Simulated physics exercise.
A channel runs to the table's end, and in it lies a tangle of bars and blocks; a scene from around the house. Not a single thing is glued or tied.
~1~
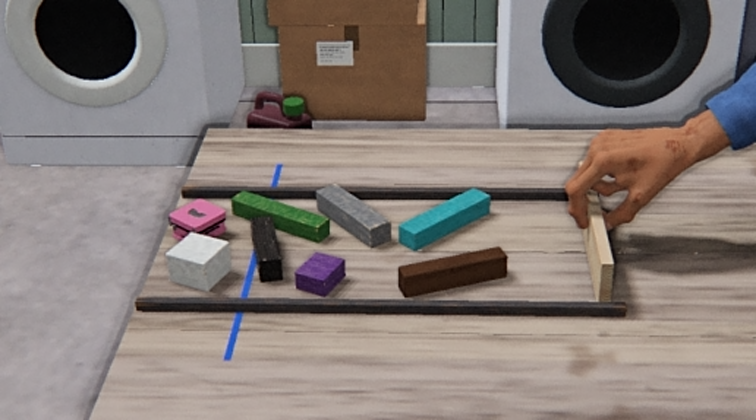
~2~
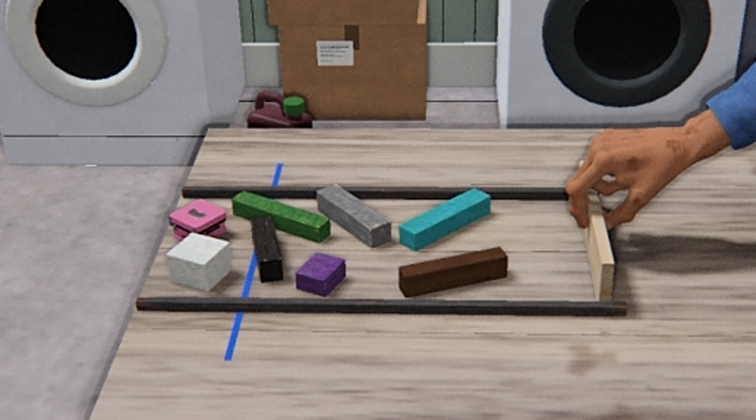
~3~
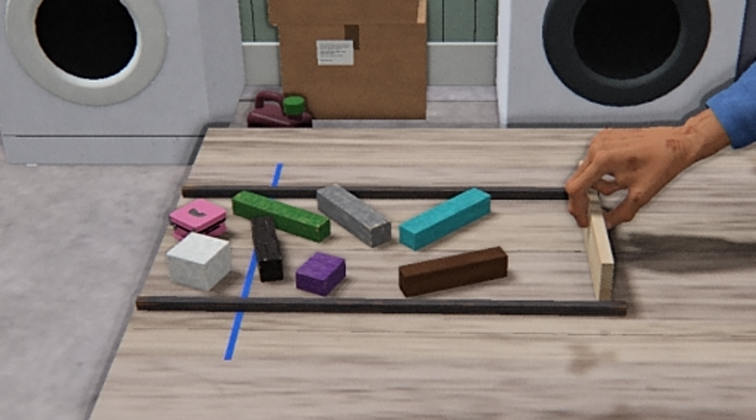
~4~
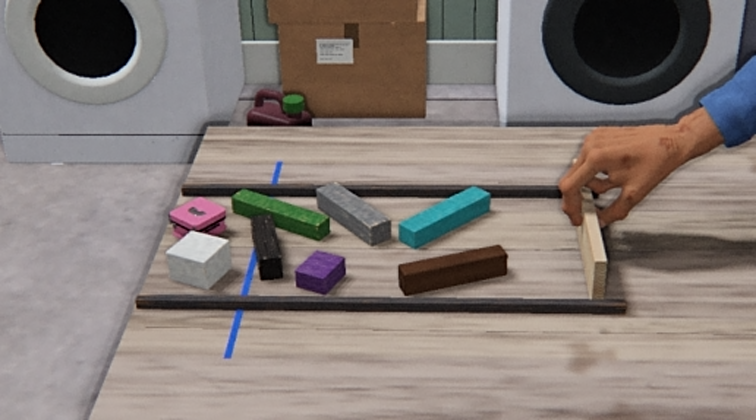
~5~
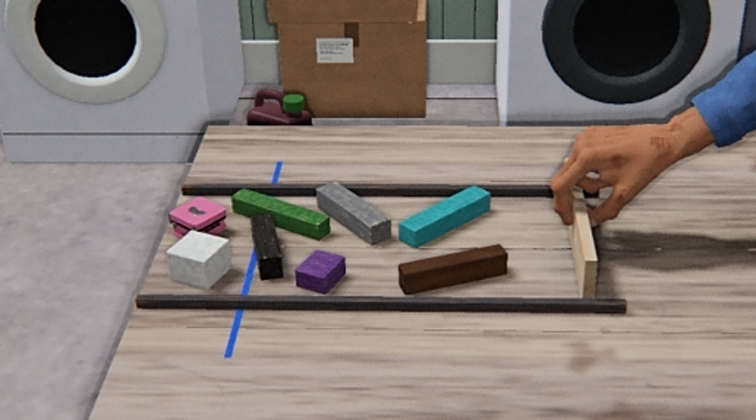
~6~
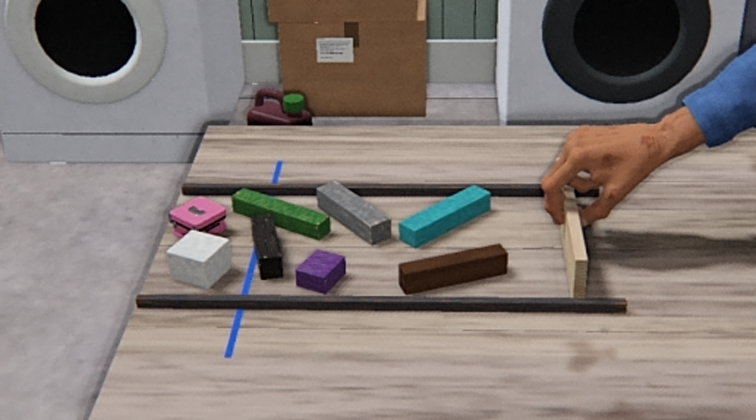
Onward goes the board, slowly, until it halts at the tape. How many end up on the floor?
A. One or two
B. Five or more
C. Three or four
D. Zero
Option A: One or two.
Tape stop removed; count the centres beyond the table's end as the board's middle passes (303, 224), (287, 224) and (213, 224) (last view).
0; 0; 4.
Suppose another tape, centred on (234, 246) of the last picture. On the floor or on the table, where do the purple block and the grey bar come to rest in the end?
Purple block: Is still there, grey bar: Is still there.
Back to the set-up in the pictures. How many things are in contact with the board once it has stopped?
It touches 2.
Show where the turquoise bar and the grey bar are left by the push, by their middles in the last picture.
In the last picture the turquoise bar sits at (250, 222) while the grey bar sits at (228, 212).
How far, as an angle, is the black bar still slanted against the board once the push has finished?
Around 20 degrees.
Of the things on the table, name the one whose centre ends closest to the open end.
That is the pink case.
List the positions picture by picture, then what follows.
In the first picture, pink case (199, 224); white block (199, 262); black bar (266, 249); board (594, 230); tape (257, 249).
In the second picture, white block (200, 262); board (594, 229).
In the third picture, black bar (267, 248); brown stick (453, 272).
In the fourth picture, pink case (199, 223); green bar (280, 215).
In the fifth picture, white block (200, 259); turquoise bar (446, 216).
In the sixth picture, pink case (199, 222); white block (200, 259); black bar (267, 246); board (570, 226); tape (257, 245).
Early on, none off yet; pink case at rest near (199, 222); white block at rest near (200, 259); black bar at rest near (267, 246).
A while later, none off yet; pink case moving near (193, 220); white block travelled a little near (179, 262); black bar travelled a little near (218, 247).
Finally, the number that fall off is one or two; lost, white block.
